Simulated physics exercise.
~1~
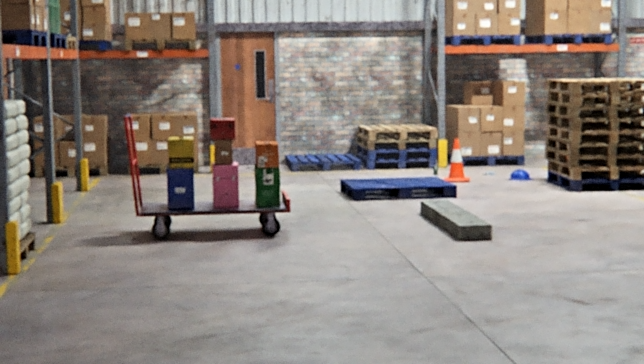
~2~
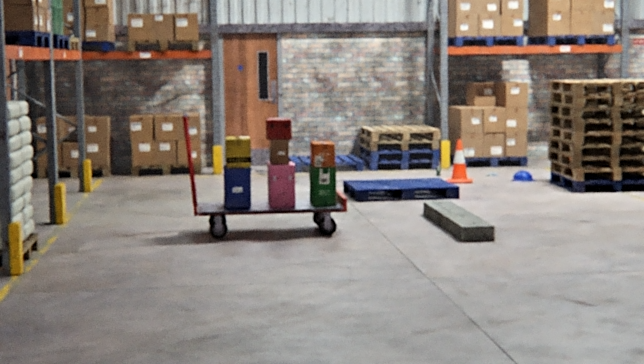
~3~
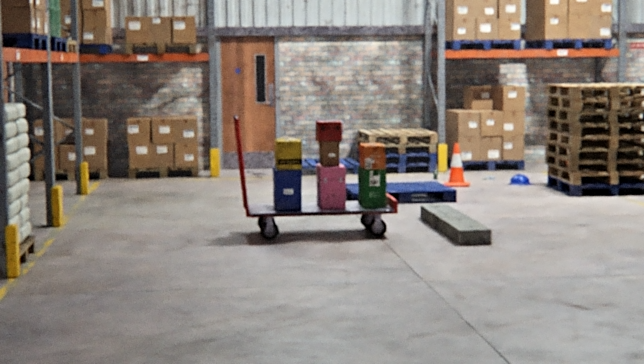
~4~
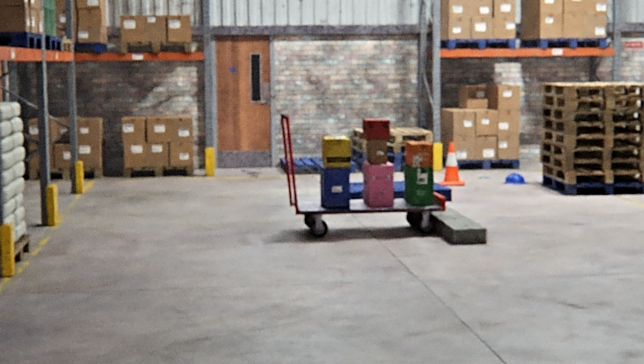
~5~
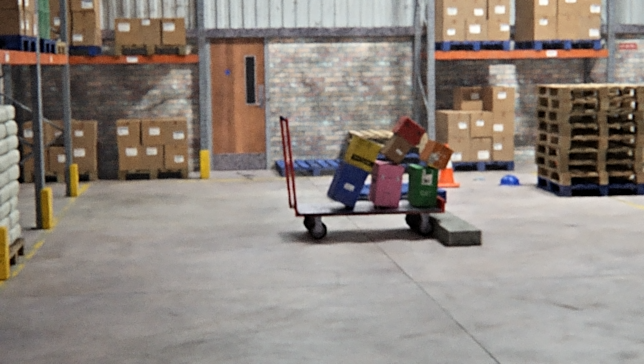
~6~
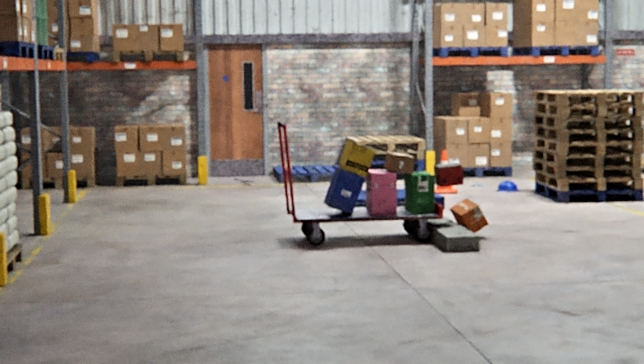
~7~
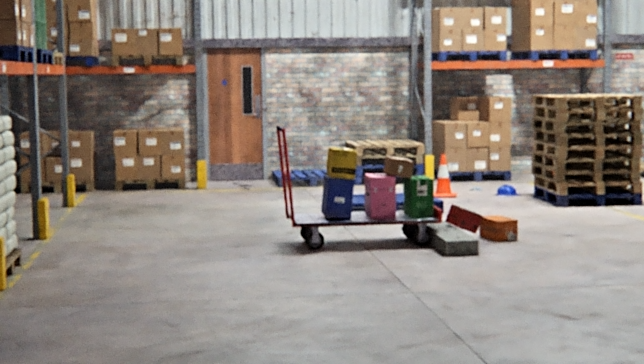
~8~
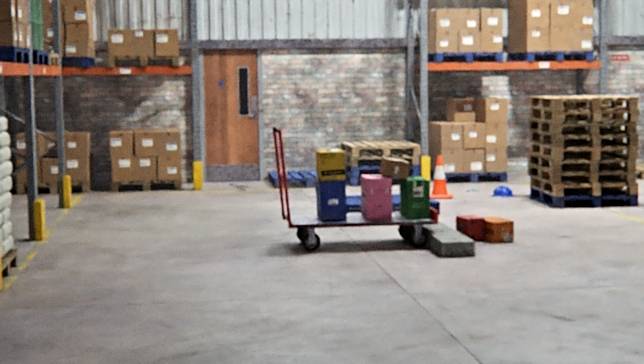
The clip shows a trolley stacked with colourful boxes rolling right across a warehouse until it stops against a low kerb; the load lurches forward, and a red and an orange box tumble onto the floor beyond, while the others stay on the deck, one toppled.
